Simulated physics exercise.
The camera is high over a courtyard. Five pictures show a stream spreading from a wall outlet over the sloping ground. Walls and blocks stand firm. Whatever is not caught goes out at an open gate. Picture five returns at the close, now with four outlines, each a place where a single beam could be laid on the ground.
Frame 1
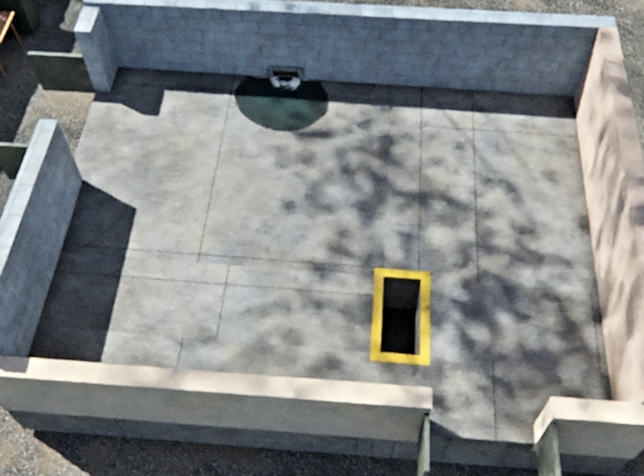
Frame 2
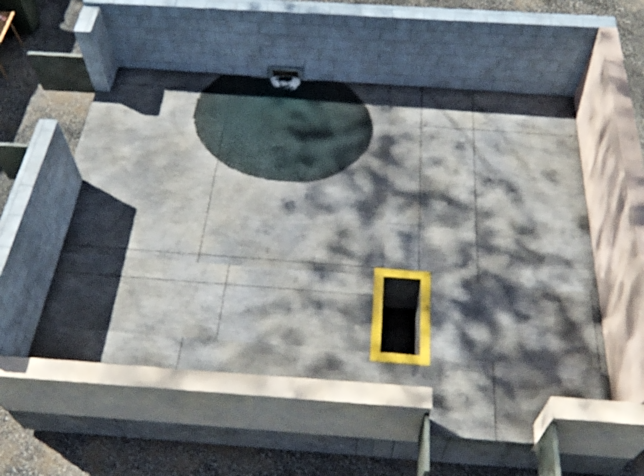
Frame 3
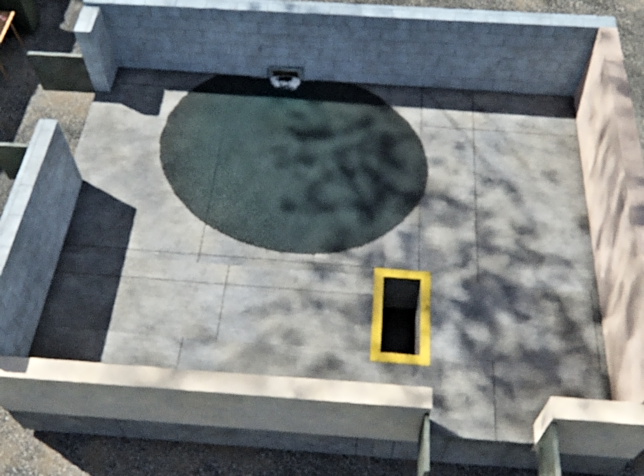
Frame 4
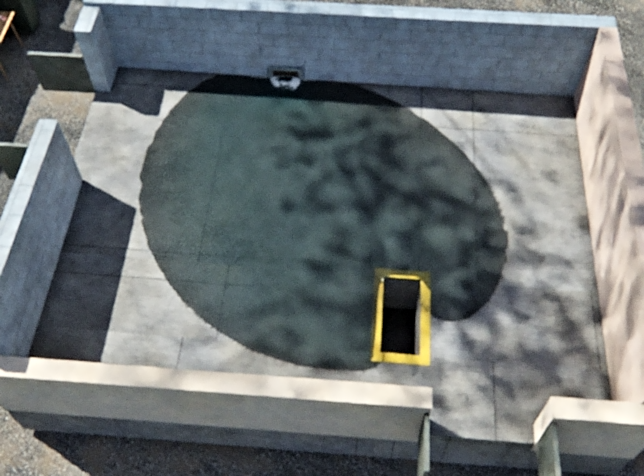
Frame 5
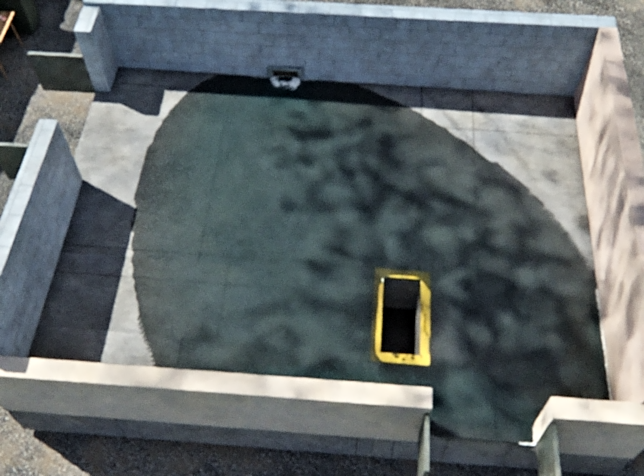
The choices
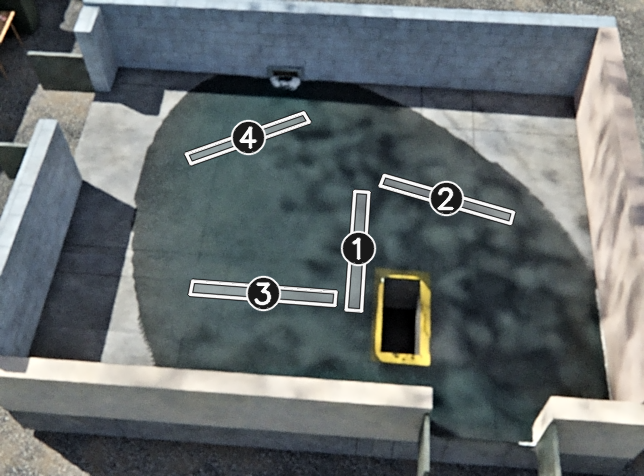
Dark water spread from a small opening in the back wall of a courtyard, widening across the pale floor until it surrounded the yellow-edged pit and reached the front wall and the gap beside it.
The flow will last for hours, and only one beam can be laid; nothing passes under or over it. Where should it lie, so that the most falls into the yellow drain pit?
3 is best.
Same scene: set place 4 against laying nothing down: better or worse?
Worse.
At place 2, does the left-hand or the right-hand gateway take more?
More leaves on the right.
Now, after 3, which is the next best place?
The answer is 2.
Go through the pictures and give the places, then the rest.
Outfall at (286, 73); yellow drain pit at (401, 315); open gate at (479, 420); open gate at (97, 134); water covers 3 % of the ground and shows as far out as (269, 122); yellow drain pit still dry.
Water covers 11 % of the ground and shows as far out as (269, 177); yellow drain pit still dry.
Water covers 25 % of the ground and shows as far out as (334, 245); yellow drain pit still dry.
Water covers 45 % of the ground and shows as far out as (349, 352); yellow drain pit taking water.
Water covers 65 % of the ground and shows as far out as (586, 371); yellow drain pit taking water.
On the marked copy, 1 from (353, 310) to (361, 191); 2 from (382, 180) to (512, 217); 3 from (191, 287) to (335, 298); 4 from (188, 158) to (306, 117).
Choosing 1, about 19 % of the stream runs into the yellow drain pit, about 81 % out by the gates.
Choosing 2, about 34 % of the stream runs into the yellow drain pit, about 66 % out by the gates.
Choosing 3, about 57 % of the stream runs into the yellow drain pit, about 43 % out by the gates.
Choosing 4, about 17 % of the stream runs into the yellow drain pit, about 83 % out by the gates.
